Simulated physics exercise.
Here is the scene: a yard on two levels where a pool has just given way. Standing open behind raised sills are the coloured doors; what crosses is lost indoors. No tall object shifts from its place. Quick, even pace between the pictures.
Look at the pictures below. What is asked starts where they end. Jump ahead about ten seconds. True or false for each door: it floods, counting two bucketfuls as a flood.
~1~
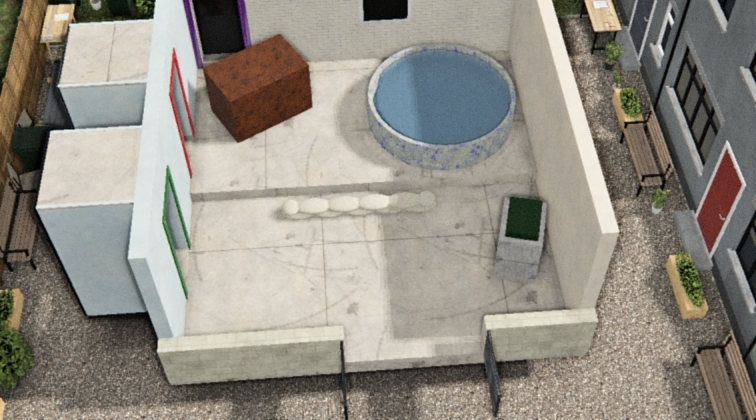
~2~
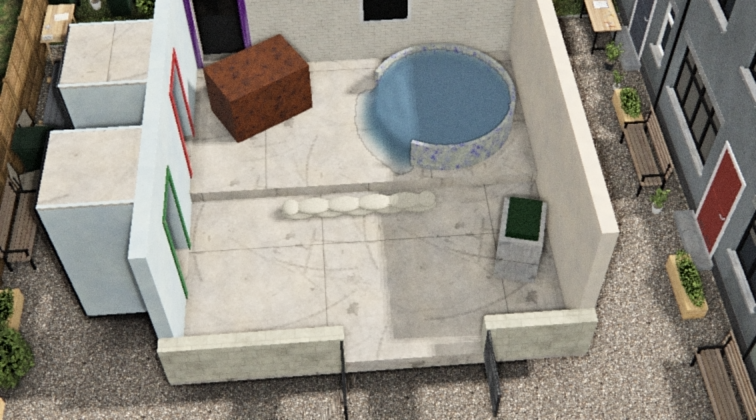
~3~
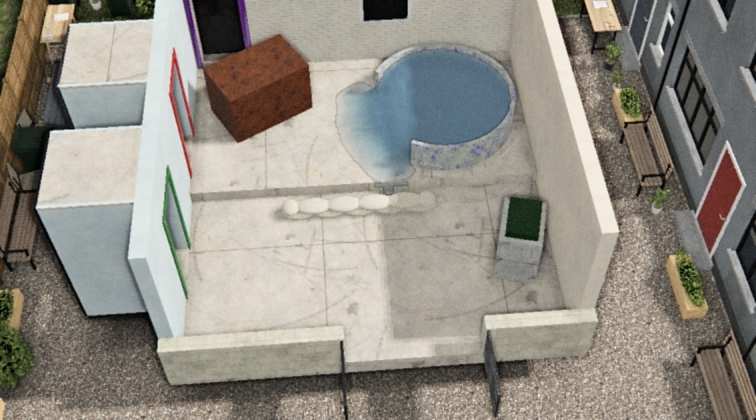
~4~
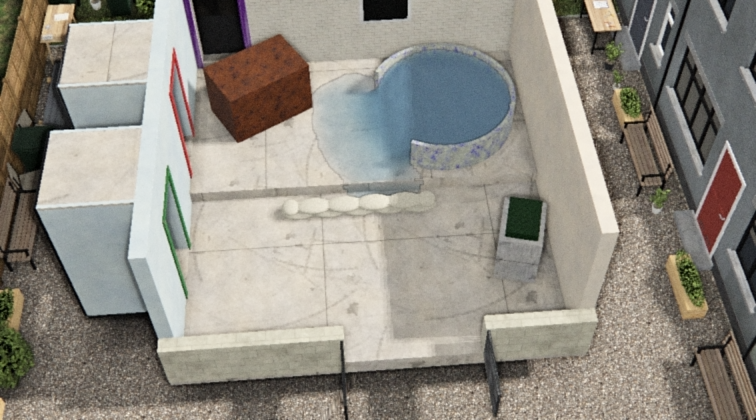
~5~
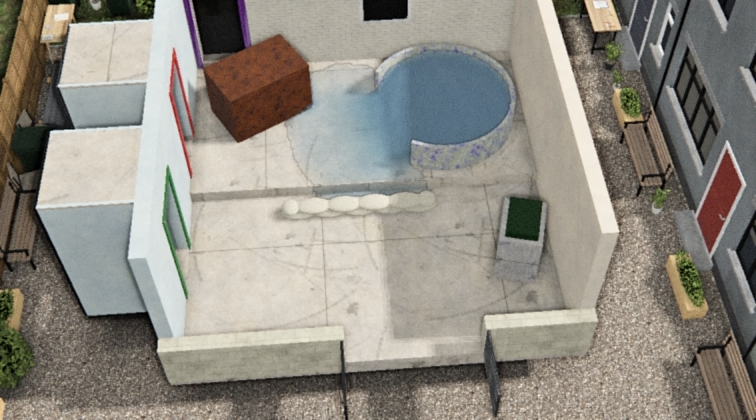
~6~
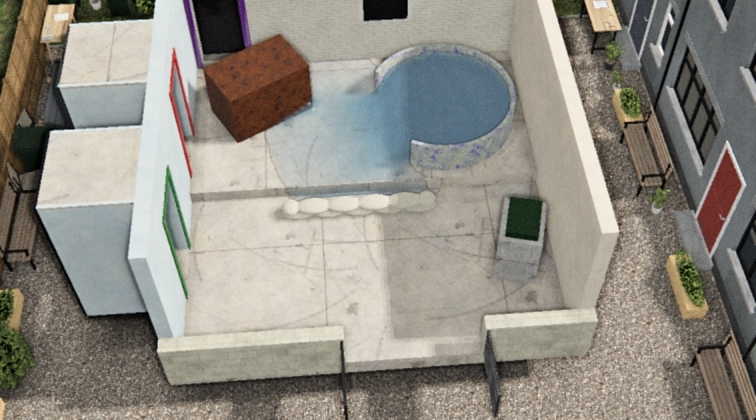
Purple door - false; green door - true; red door - true.
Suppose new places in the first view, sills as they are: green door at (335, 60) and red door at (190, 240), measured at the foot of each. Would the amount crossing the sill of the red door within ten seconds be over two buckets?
Well, the red one spills past the mark, I reckon.
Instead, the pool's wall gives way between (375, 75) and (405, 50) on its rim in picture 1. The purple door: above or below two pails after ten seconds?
Note: Purple overshoots.
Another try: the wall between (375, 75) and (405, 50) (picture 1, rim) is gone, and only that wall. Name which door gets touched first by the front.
It's the purple one.
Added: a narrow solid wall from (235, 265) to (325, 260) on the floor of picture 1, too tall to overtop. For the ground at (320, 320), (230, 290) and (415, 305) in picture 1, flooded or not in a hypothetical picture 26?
Spared, submerged, then spared.
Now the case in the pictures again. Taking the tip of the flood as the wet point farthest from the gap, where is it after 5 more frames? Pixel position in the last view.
About (191, 234).
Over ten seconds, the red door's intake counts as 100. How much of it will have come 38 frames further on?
My figure is 95 in a hundred.
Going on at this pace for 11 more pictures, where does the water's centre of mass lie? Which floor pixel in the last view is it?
About (363, 136) in the last view.
A moment on, water covers 30 % of the floor; the purple door not reached, the green door not reached, the red door wet at the sill, nothing in.
Next, water covers 40 % of the floor; the purple door wet at the sill, nothing in, the green door under two buckets in, the red door over two buckets in.
Then, water covers 55 % of the floor; the purple door wet at the sill, nothing in, the green door over two buckets in, the red door far over two buckets in.
Later, water covers 90 % of the floor; the purple door wet at the sill, nothing in, the green door far over two buckets in, the red door far over two buckets in.
In the end, water covers 90 % of the floor; the purple door wet at the sill, nothing in, the green door far over two buckets in, the red door far over two buckets in.
